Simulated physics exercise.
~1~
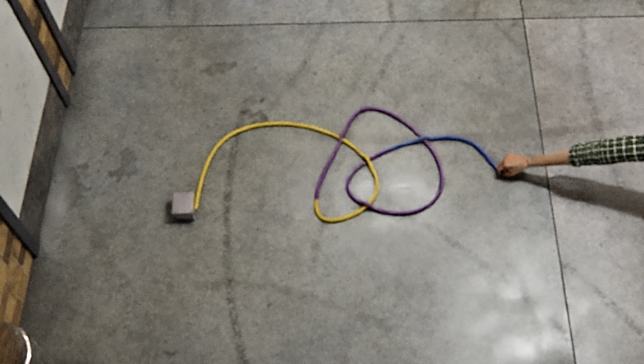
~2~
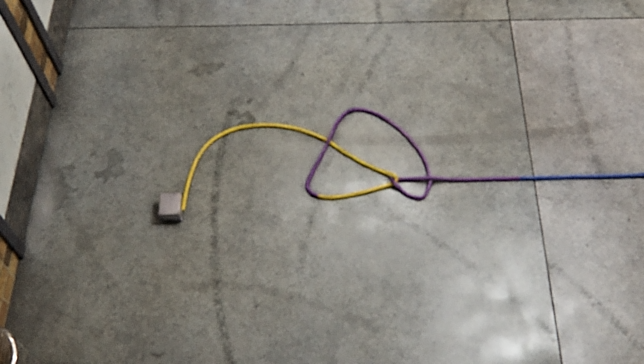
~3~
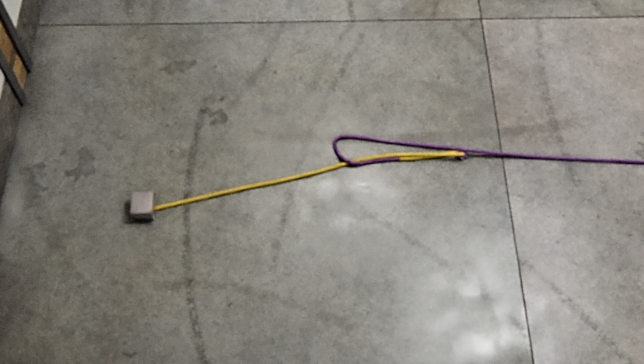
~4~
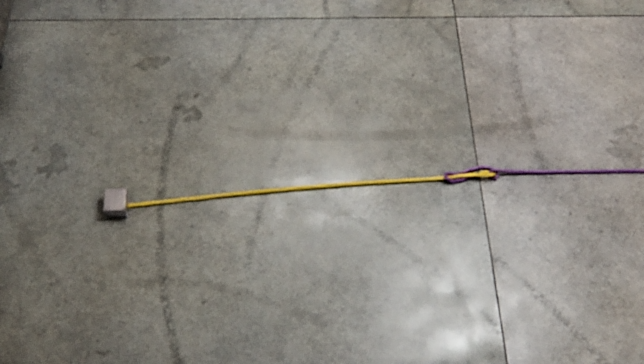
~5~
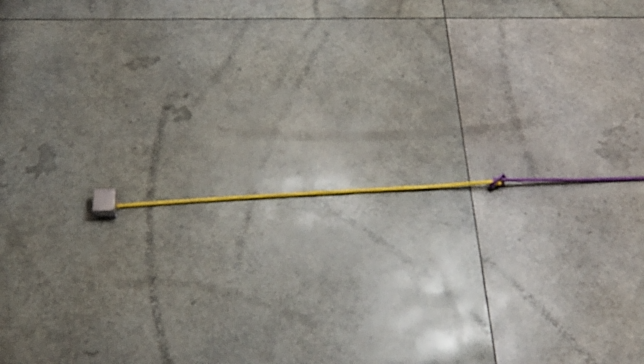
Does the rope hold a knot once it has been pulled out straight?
Yes, the loops tighten into a small knot where the yellow and purple parts meet.
